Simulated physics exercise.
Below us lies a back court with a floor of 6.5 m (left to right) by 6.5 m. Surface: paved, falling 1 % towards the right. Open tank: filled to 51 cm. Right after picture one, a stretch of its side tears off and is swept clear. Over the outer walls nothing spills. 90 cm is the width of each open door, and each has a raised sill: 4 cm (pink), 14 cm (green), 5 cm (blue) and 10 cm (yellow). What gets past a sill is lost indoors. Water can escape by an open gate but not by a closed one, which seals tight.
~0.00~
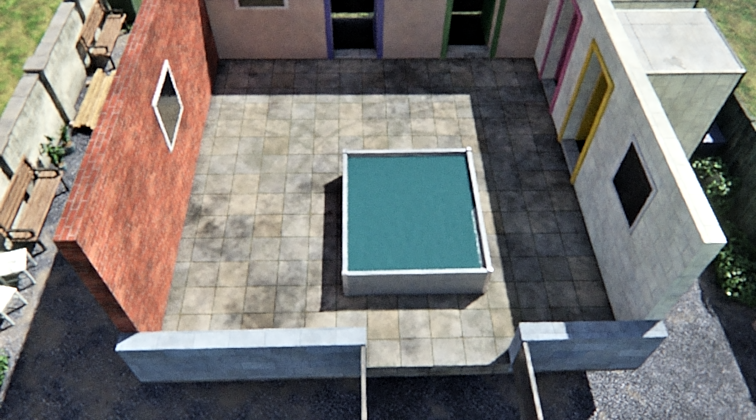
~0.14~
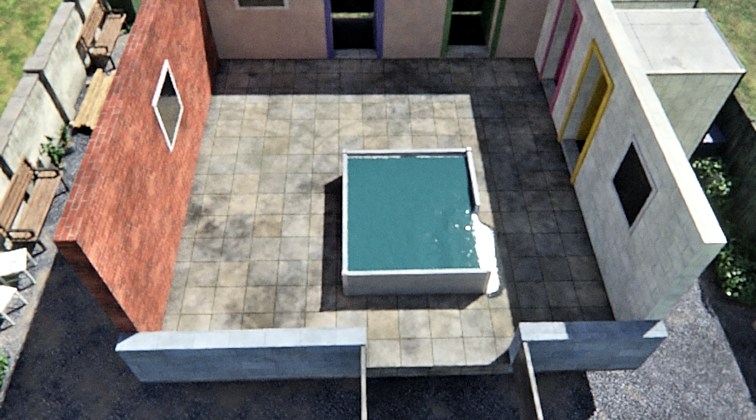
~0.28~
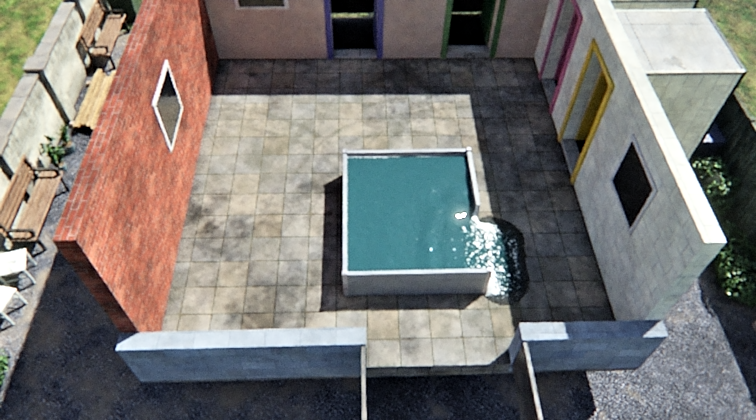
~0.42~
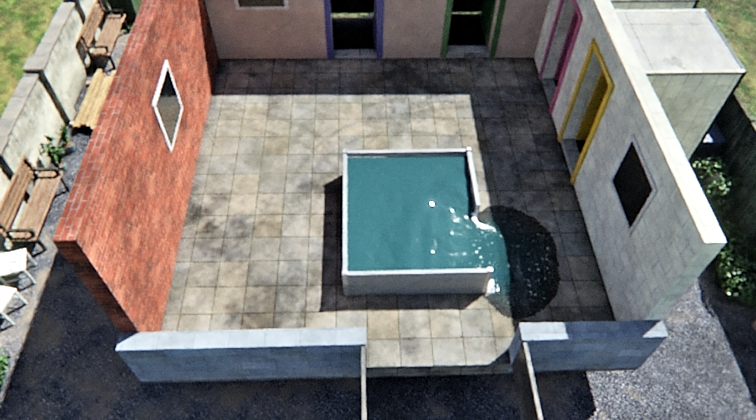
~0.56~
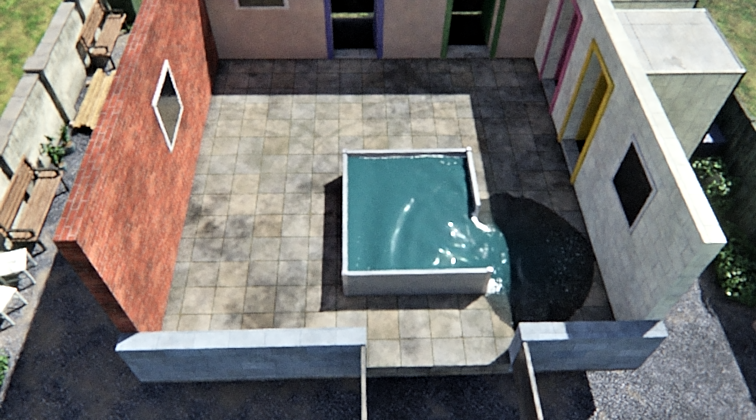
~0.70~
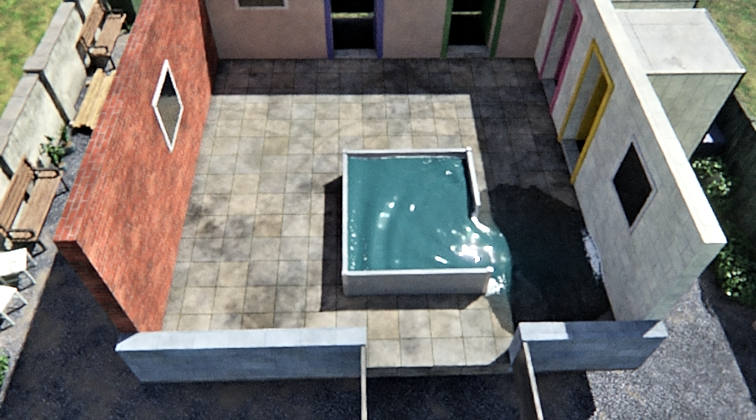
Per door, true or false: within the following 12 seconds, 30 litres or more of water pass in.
Pink door: True. Green door: False. Blue door: False. Yellow door: False.
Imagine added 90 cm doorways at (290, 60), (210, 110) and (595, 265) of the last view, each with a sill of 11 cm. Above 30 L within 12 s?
Door 1: Lower; door 2: Lower; door 3: Higher.
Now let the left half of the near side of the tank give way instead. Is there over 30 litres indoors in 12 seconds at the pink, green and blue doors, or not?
Pink door doesn't reach it, green door doesn't reach it, blue door doesn't reach it.
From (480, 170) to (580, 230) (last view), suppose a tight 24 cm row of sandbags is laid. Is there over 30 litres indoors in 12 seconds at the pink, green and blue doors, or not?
Against the limit, the pink door stays within it, the green door stays within it and the blue door stays within it.
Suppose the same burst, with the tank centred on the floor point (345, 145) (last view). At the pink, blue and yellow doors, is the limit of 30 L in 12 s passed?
At the pink door the limit is surpassed, at the blue door not exceeded, at the yellow door surpassed.
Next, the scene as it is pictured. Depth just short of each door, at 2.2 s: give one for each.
You'd get pink at 1 cm, green at 0 cm, blue at 0 cm, and yellow at 8 cm.
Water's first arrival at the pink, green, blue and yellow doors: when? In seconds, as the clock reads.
So, pink at 2.2 s, then green at 3.4 s, blue at 5.0 s, and yellow at 1.3 s.
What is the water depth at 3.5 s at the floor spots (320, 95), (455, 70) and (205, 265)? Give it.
Taking the spots in order: 0 cm, 2 cm, 0 cm.
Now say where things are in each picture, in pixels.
In the first frame, still water, 51 cm deep, in the open tank at (412, 210).
In the second frame, the front is at (497, 292), 0.6 m from the gap at (478, 251); 0.3 m2 of floor is under water; 51 cm left at the back of the open tank.
In the third frame, the front is at (516, 233), 0.8 m from the gap at (478, 252); 0.8 m2 of floor is under water; 51 cm left at the back of the open tank.
In the fourth frame, water pours out at (477, 252) and has run 1.2 m, to (540, 229); typically 7 cm deep outside, 51 cm at the open tank's back.
In the fifth frame, water pours out at (477, 252) and has run 1.8 m, to (580, 241); typically 5 cm deep outside, 50 cm at the open tank's back.
In the sixth frame, the front is at (606, 300), 2.0 m from the gap at (478, 252); 3.6 m2 of floor is under water; 47 cm left at the back of the open tank.
After 1.4 s water covers 10 % of the floor and is deepest (46 cm) near (620, 345); pink door not reached, green door not reached, blue door not reached, yellow door 4 cm at the sill, 0 L in.
After 2.2 s water covers 15 % of the floor and is deepest (42 cm) near (600, 279); pink door not reached, green door not reached, blue door not reached, yellow door 8 cm at the sill, 0 L in.
After 3.5 s water covers 40 % of the floor and is deepest (28 cm) near (620, 345); pink door 4 cm at the sill, 0 L in, green door 4 cm at the sill, 0 L in, blue door not reached, yellow door 9 cm at the sill, 0 L in.
After 7.0 s water covers 70 % of the floor and is deepest (16 cm) near (600, 279); pink door 7 cm at the sill, 4 L in, green door 11 cm at the sill, 0 L in, blue door 5 cm at the sill, 0 L in, yellow door 7 cm at the sill, 0 L in.
After 12.0 s water covers 100 % of the floor and is deepest (10 cm) near (603, 290); pink door 9 cm at the sill, 64 L in, green door 6 cm at the sill, 0 L in, blue door 4 cm at the sill, 0 L in, yellow door 4 cm at the sill, 0 L in.
